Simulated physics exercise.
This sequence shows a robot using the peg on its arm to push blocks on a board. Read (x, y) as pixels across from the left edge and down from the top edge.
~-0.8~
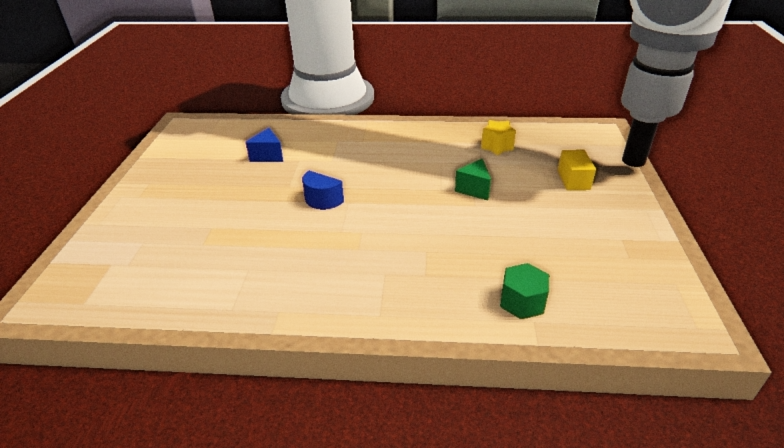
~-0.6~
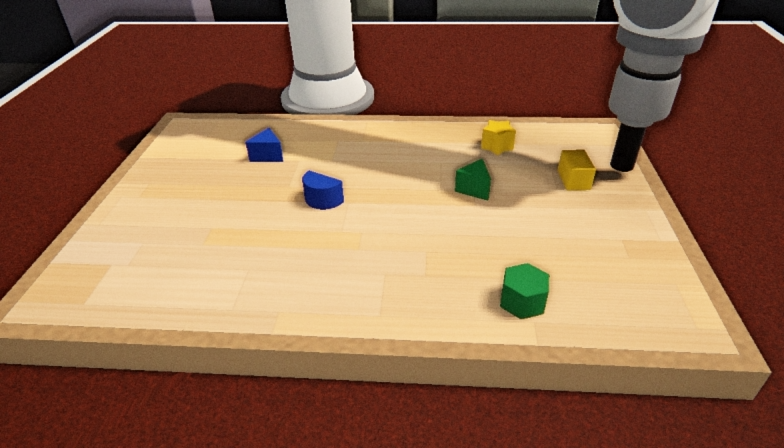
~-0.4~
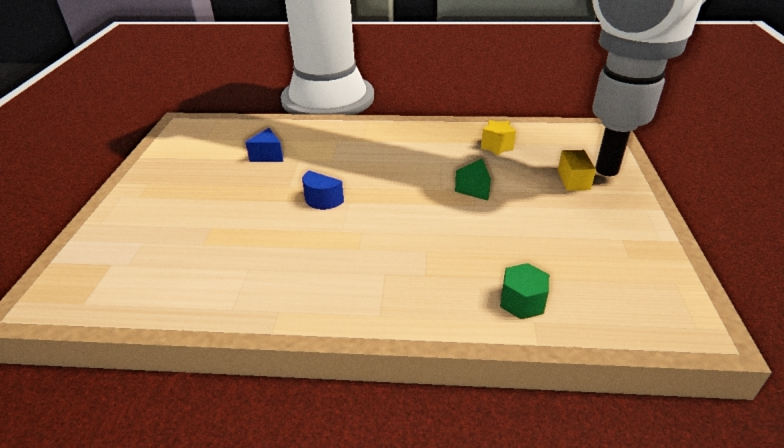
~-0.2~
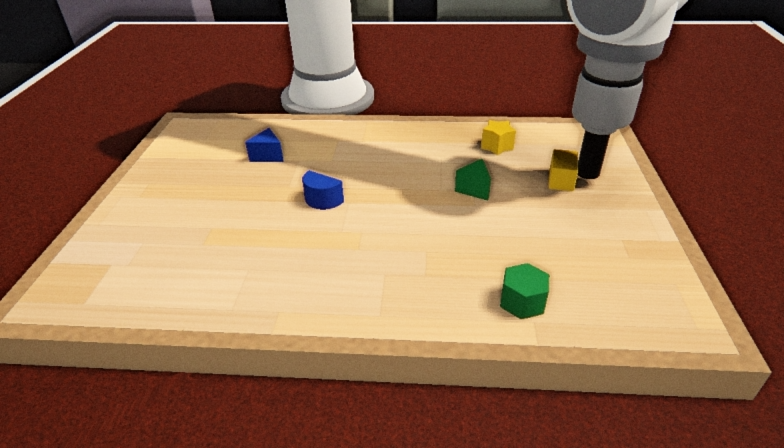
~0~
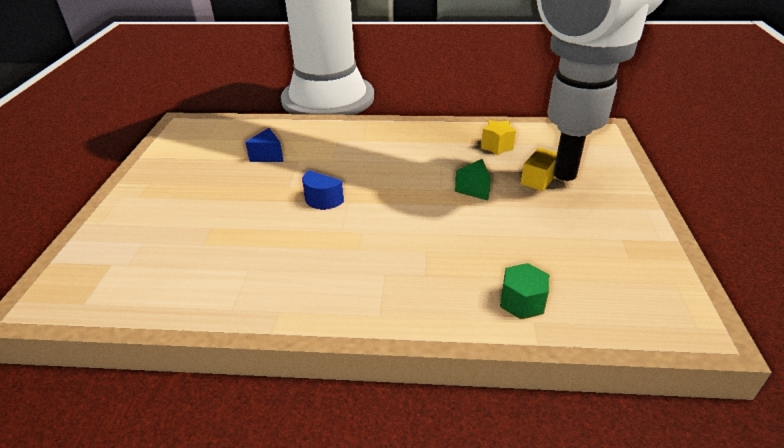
On a wooden board, a robot arm's black peg moving left and pushing a yellow block toward a green triangular block.
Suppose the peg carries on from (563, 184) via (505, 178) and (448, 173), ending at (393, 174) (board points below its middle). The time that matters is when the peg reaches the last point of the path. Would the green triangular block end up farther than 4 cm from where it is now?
Answer: No.
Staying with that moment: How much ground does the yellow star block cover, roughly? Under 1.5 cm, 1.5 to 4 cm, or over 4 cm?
It travels less than 1.5 cm.
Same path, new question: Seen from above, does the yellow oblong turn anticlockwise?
No, that is not how it ends up.
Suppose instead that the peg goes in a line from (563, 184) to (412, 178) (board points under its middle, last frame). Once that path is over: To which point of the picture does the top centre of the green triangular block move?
It will likely be found at (460, 171).
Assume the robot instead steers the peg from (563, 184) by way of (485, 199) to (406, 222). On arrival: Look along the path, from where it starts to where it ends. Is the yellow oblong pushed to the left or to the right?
Well, taking the path from its start to its end as straight ahead, the yellow oblong moves to the right.
On the path given first. One third of the way, peg at (505, 169); yellow oblong at (487, 149).
Two thirds of the way, peg at (448, 164); green triangular block at (470, 169), turned 40° anticlockwise; yellow oblong at (464, 141), turned 60° clockwise.
At the end, peg at (393, 165); green triangular block at (470, 169), turned 40° anticlockwise; yellow star block in place; yellow oblong at (464, 141), turned 60° clockwise.
